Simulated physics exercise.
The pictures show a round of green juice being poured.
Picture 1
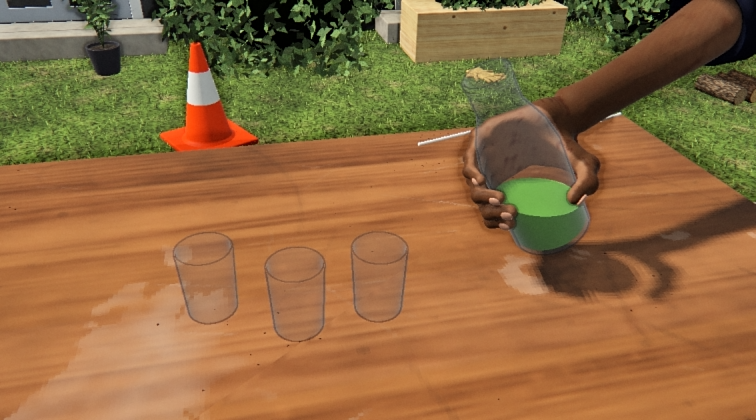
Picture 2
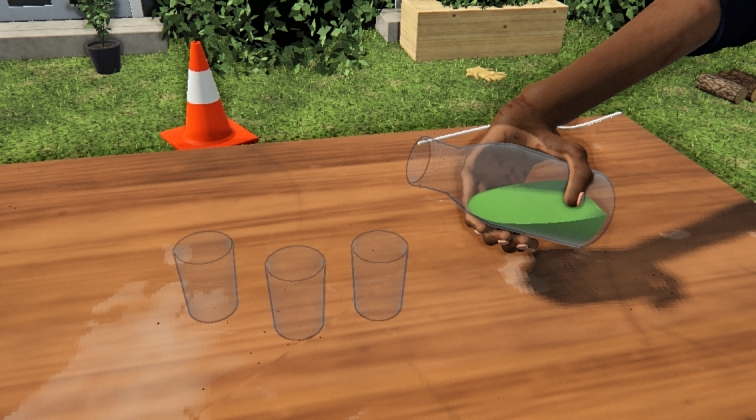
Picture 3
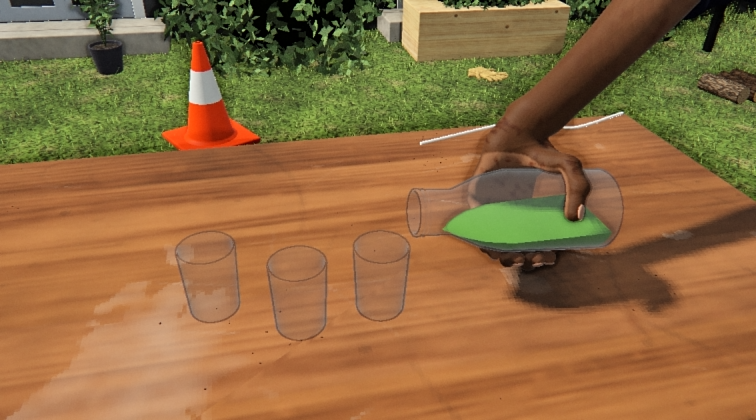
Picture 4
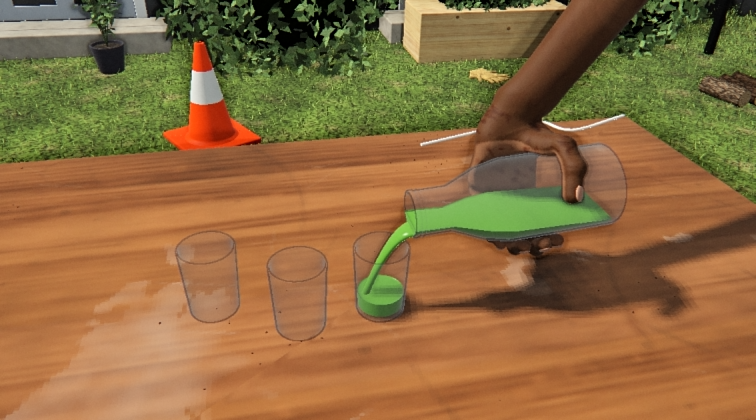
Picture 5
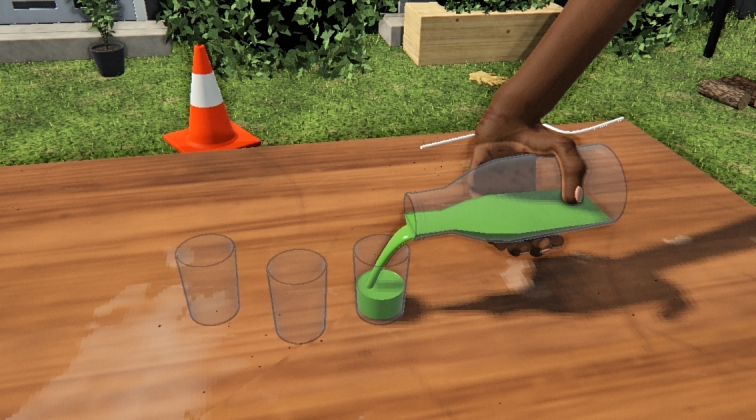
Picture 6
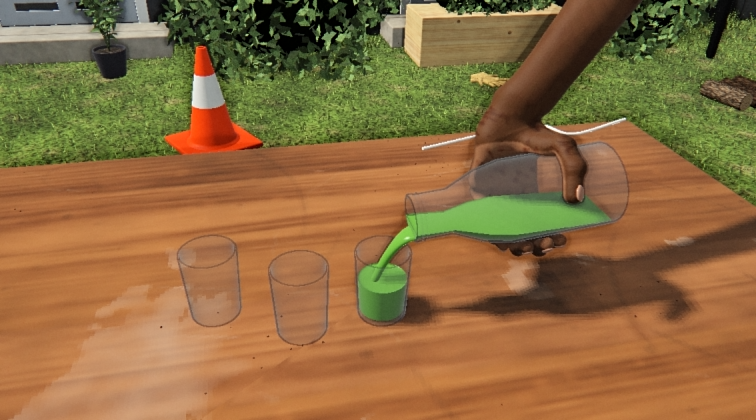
A hand lifted a clear bottle of green juice above a wooden table, tilted it over to the left, and poured a stream into the nearest of three empty glasses, filling it about halfway.
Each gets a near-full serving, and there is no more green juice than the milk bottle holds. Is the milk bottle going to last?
What the milk bottle holds runs short.
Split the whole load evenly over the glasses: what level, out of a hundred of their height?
About 50 per cent.
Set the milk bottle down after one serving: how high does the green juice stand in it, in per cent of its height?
Close to 10 %.
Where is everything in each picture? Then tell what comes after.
In the first frame, the hand lifts the milk bottle; milk bottle (520, 155) tipped 30° with all of its load; three glasses, the last at (208, 276).
In the second frame, the milk bottle is brought over; milk bottle (504, 186) tipped 70° with all of its load; the first is empty.
In the third frame, the milk bottle is brought over; milk bottle (507, 211) tipped 85° with all of its load; three glasses, the last at (210, 275).
In the fourth frame, a stream runs into the first small glass; milk bottle (507, 199) tipped 95° with nearly all of its load; the first is about a quarter full.
In the fifth frame, a stream runs into the first small glass; milk bottle (506, 201) tipped 95° with about three quarters of its load; three glasses, the last at (210, 278).
In the sixth frame, a stream runs into the first small glass; milk bottle (507, 200) tipped 95° with about two thirds of its load; the first is about half full.
Soon after, the first is about three quarters full.
Later, the first is done and the milk bottle has about a third of its load.
In the end, the milk bottle is empty with one filled and the next at about two thirds of a serving.
